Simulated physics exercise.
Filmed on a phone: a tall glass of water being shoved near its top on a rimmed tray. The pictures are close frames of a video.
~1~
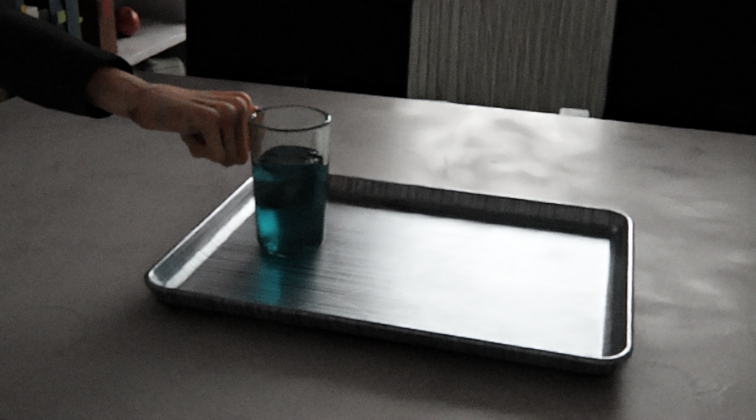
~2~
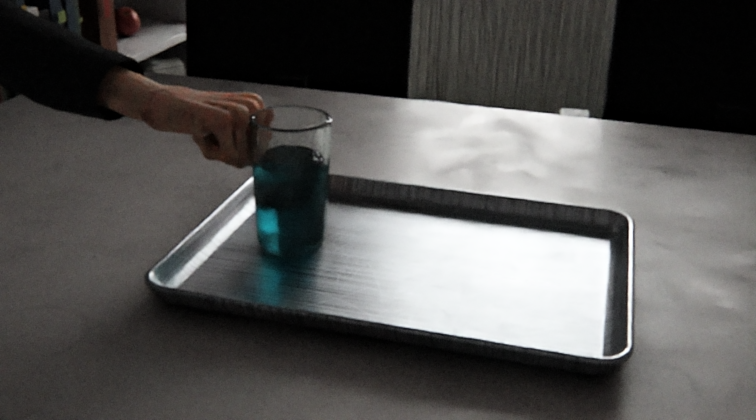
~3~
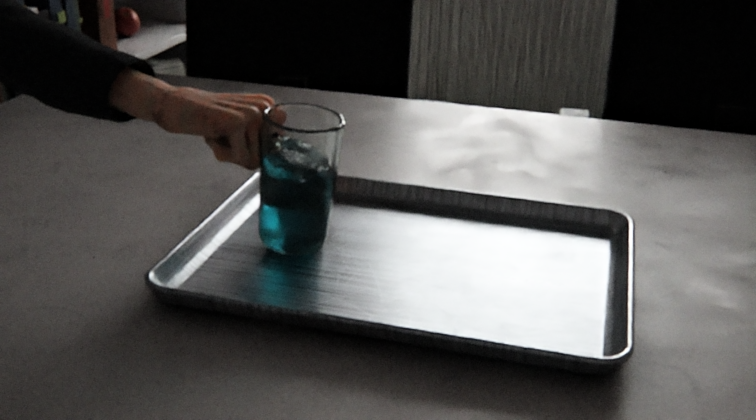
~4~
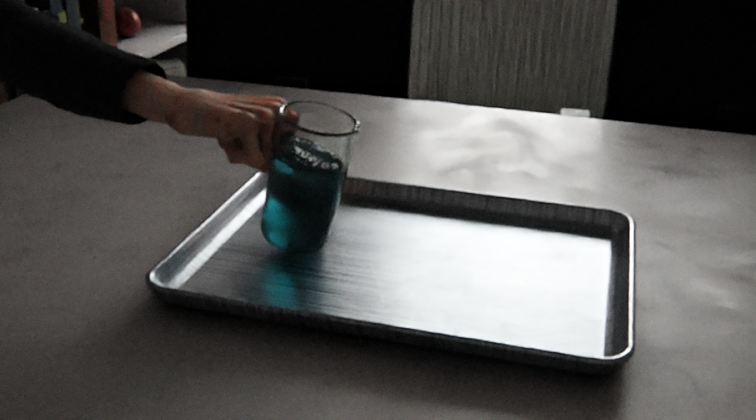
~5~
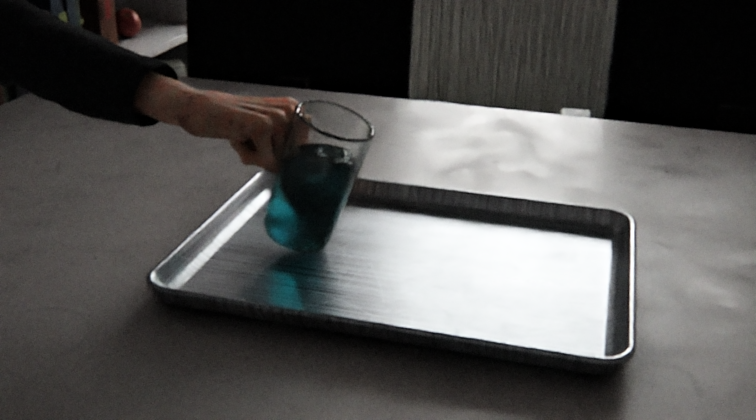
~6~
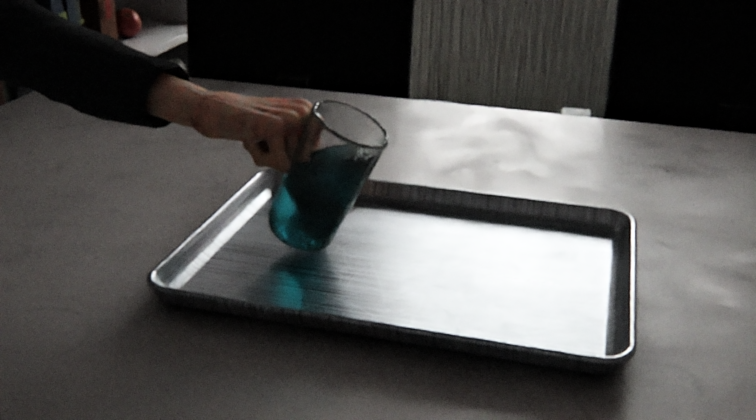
At first, a hand in a dark sleeve holds its knuckles against the upper left side of an upright glass of blue-green liquid on a rimmed metal tray. The hand pushes to the right, and the glass begins to lean as the liquid sloshes inside, then slants further rightward, its base still on the tray.
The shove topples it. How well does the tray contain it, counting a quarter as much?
In the end a quarter and more lands beyond the tray.
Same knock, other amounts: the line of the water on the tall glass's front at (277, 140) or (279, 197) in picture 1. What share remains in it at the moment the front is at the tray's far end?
In turn 65 and 70 in a hundred.
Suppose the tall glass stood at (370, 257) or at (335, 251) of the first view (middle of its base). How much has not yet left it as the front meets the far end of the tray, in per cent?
Roughly 85 per cent, and 75 per cent.
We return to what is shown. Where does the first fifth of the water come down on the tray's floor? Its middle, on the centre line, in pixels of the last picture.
Around (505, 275).
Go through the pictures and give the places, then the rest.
In the first picture, it leans 0°; its right rim is at (326, 124); the water meets the walls at (261, 151) and (325, 159); the tray's far rim is at (630, 278); the tray is clear ahead.
In the second picture, it leans 0°; its right rim is at (327, 124); the water meets the walls at (262, 151) and (325, 159).
In the third picture, it leans 6°; its right rim is at (340, 127); the water meets the walls at (272, 132) and (332, 164).
In the fourth picture, it leans 12°; its right rim is at (355, 132); the water meets the walls at (284, 133) and (343, 162).
In the fifth picture, it leans 18°; its right rim is at (370, 137); the water meets the walls at (288, 156) and (357, 159).
In the sixth picture, it leans 25°; its right rim is at (384, 145); the water meets the walls at (299, 157) and (375, 156).
A moment on, the tall glass is falling and 100 per cent is in the glass, 0 on the tray and 0 above or beyond its rim.
Next, the tall glass lies on its side and 76 per cent is in the glass, 18 on the tray and 6 above or beyond its rim.
Then the tall glass lies on its side and 43 per cent is in the glass, 42 on the tray and 15 above or beyond its rim.
Later the tall glass lies on its side and 23 per cent is in the glass, 40 on the tray and 37 above or beyond its rim.
In the end 63 per cent is held by tray and glass, 37 is off the tray.
